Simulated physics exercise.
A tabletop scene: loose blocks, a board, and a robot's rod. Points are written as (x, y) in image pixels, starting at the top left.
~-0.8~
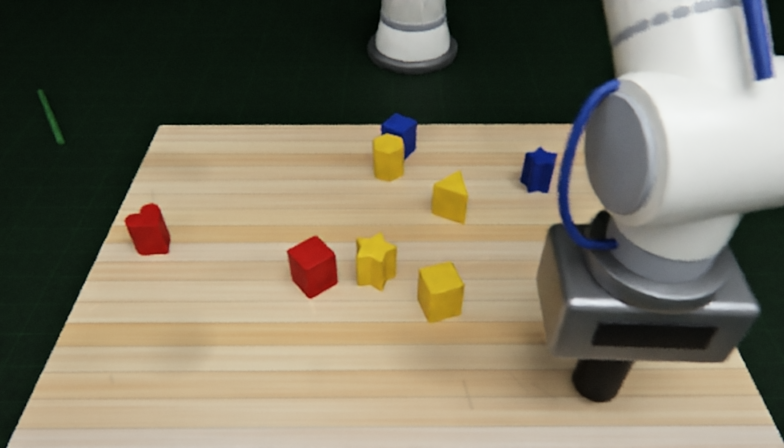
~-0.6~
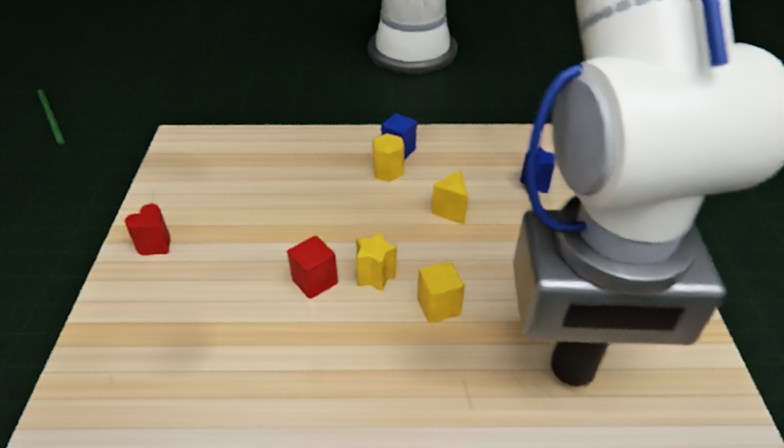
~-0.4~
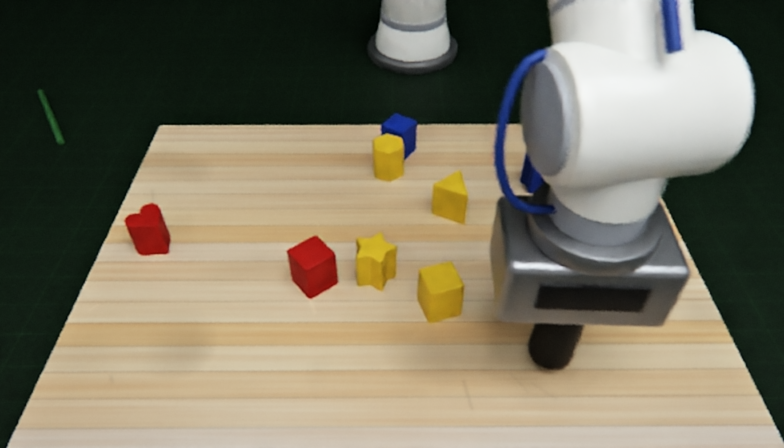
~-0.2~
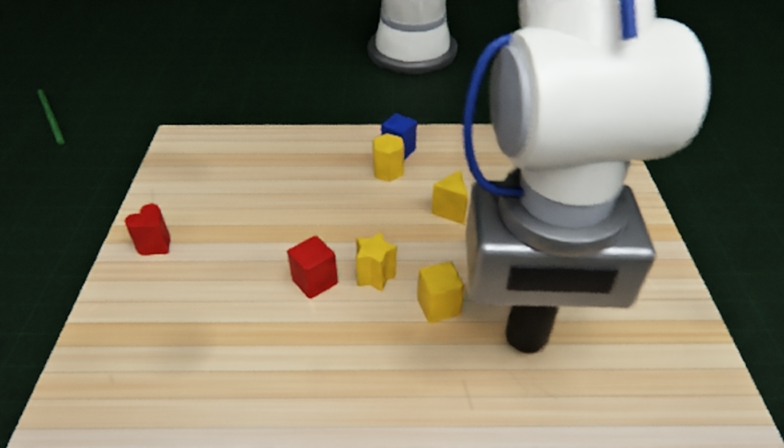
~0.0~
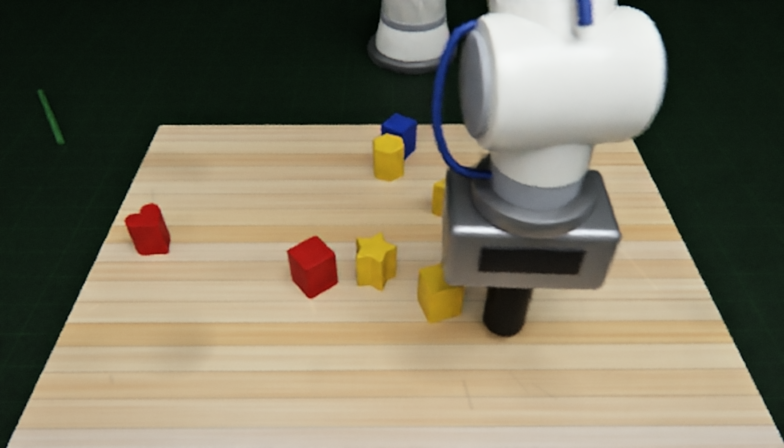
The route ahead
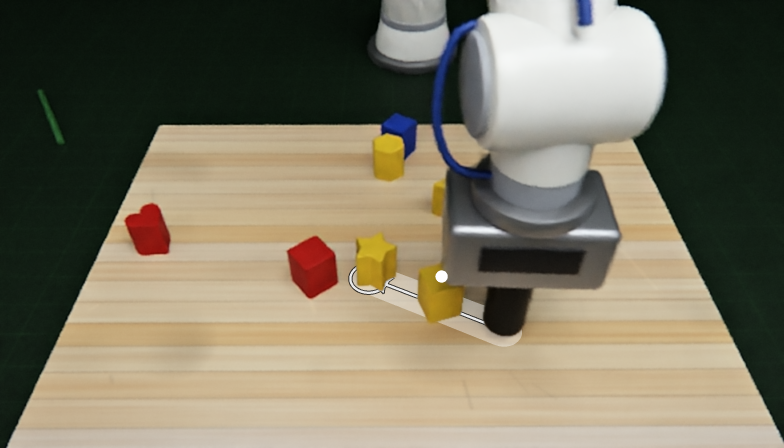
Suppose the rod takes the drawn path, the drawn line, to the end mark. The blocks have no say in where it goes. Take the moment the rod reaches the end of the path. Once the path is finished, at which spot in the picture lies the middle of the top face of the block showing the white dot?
Located at (328, 239).
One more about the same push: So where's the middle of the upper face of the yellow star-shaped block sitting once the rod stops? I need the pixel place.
At the end it should sit near (313, 217).
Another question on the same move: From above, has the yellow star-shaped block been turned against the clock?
No.
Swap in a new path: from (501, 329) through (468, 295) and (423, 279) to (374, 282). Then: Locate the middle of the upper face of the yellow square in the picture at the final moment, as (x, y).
In the picture, that point is around (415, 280).
Path on the board, from (501, 329) to (369, 278); the dot is on the yellow square.
The first path, step by step. One third of the way, rod at (456, 301); yellow square at (416, 267).
Two thirds of the way, rod at (410, 284); yellow star-shaped block at (346, 233), turned 25° clockwise; yellow square at (369, 253).
At the end, rod at (369, 268); red square at (296, 253); yellow star-shaped block at (313, 217), turned 25° clockwise; yellow square at (328, 239), turned 15° anticlockwise.
